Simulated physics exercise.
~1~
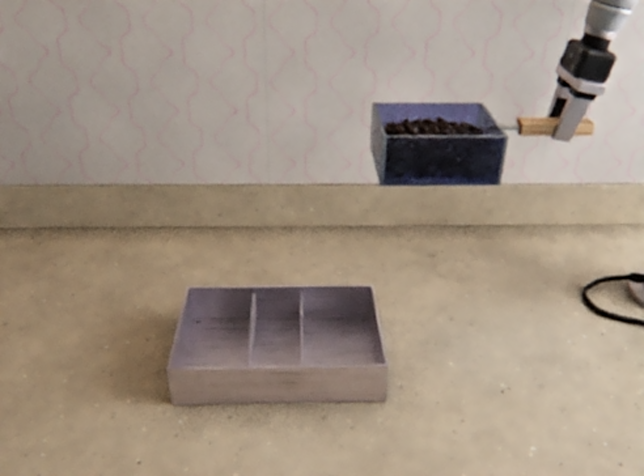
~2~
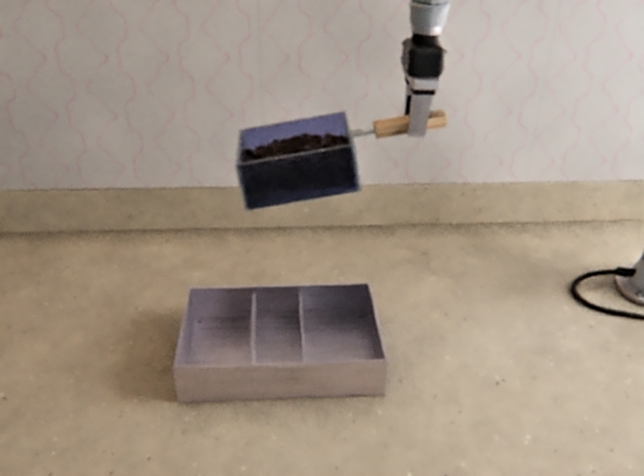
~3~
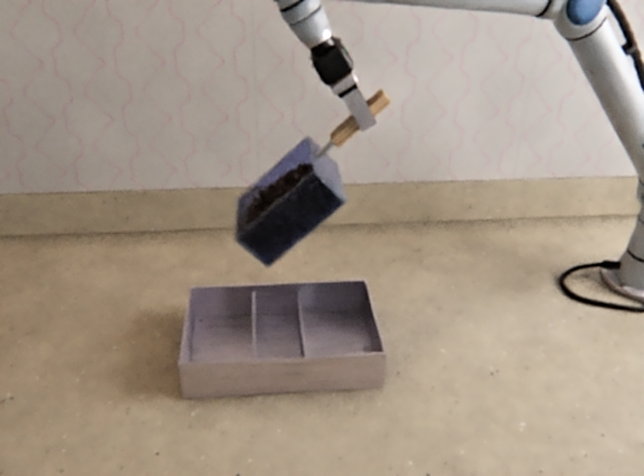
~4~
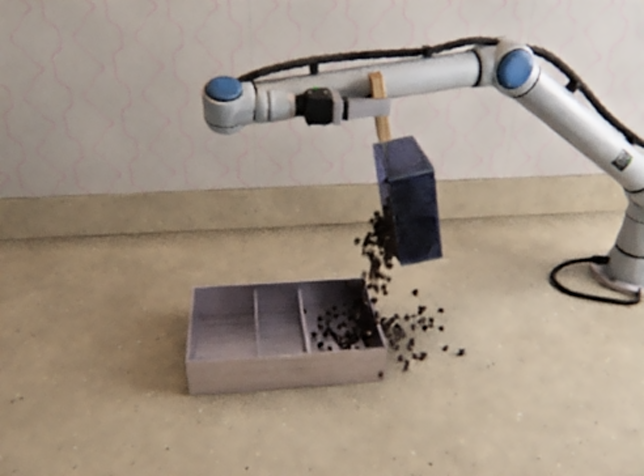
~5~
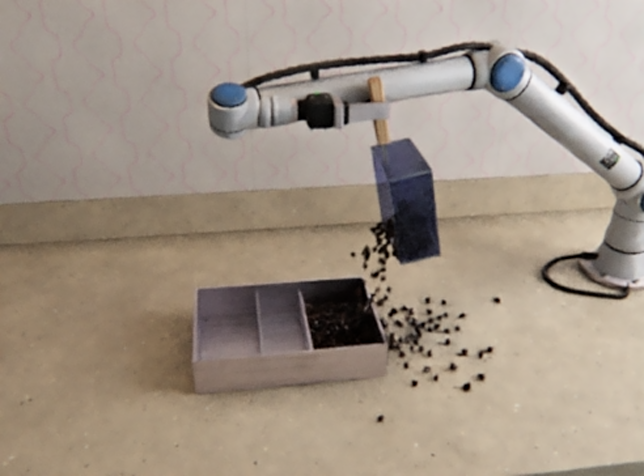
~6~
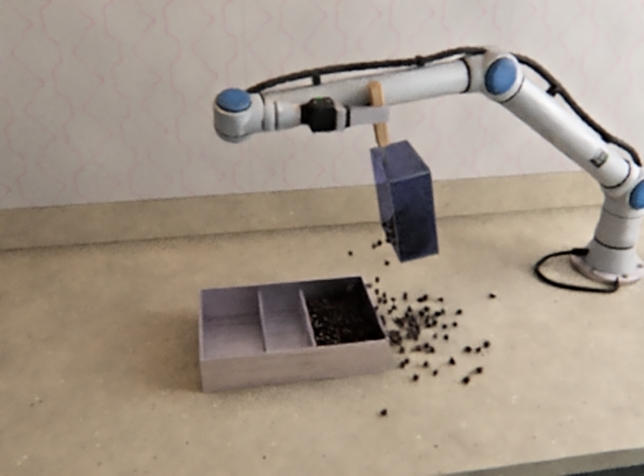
A robot arm tips a box of dark beans into the crate's right part, spilling some.
